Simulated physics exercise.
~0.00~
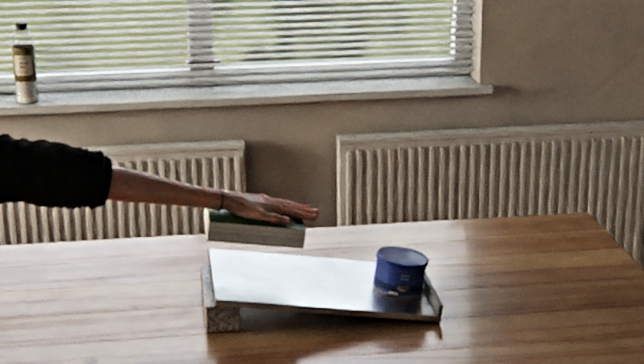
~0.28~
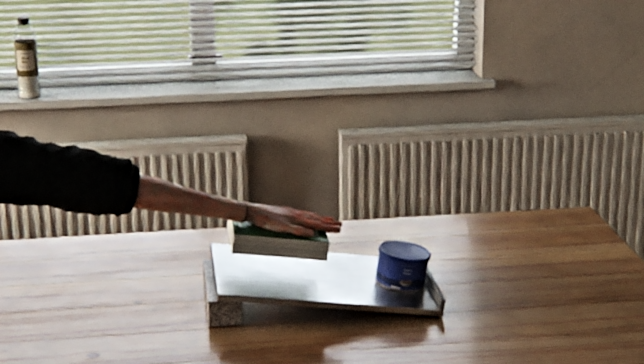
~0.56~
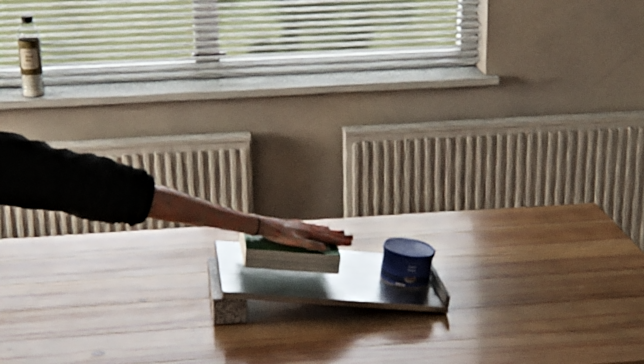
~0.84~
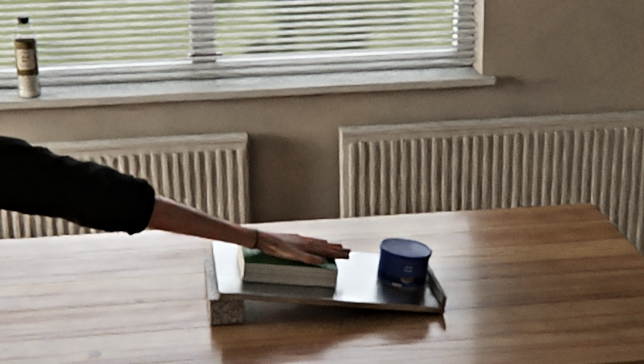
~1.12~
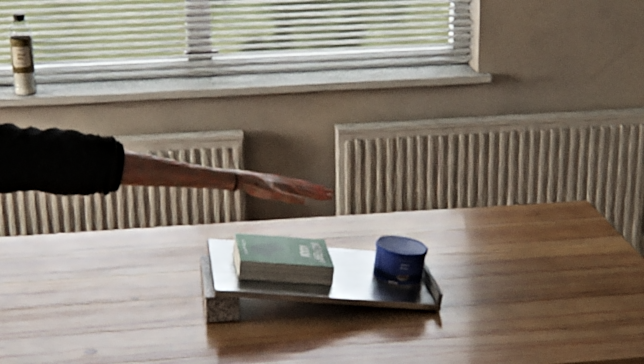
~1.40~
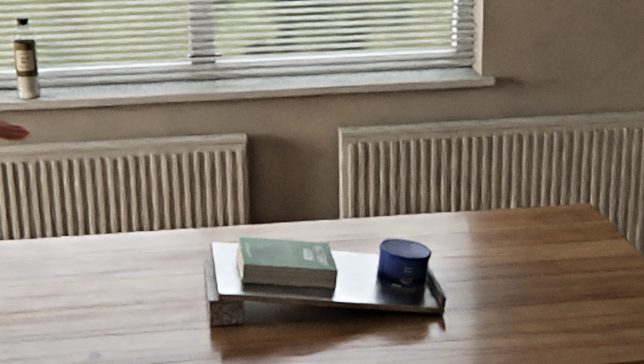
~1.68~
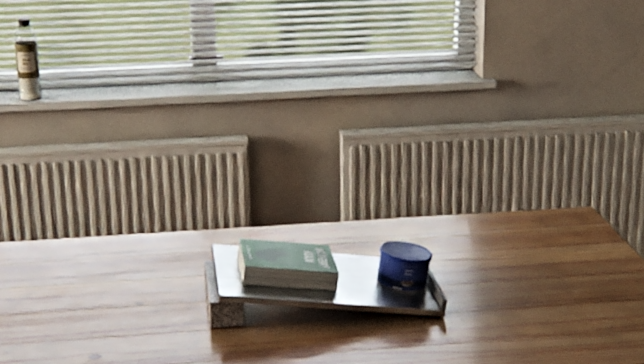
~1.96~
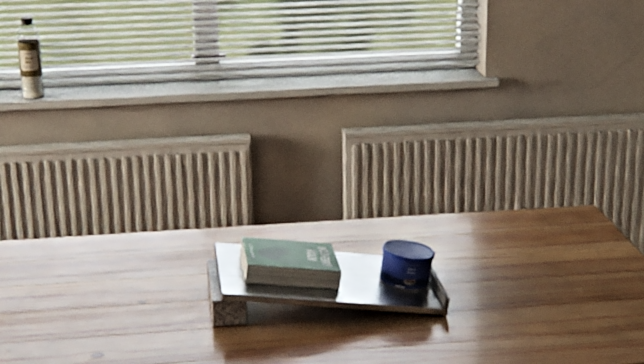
At first, a hand holds a green book above a silvery board that rests on a block at its left end, sloping gently down to the right on a wooden table. A blue tub already sits near the board's lower end. The hand moves the book to the right and down, then sets it on the upper part of the slope. Next, the hand lets go, lifts away and draws back out of view to the left. The book does not slide, and it stays at rest on the board with the blue tub still in its place.
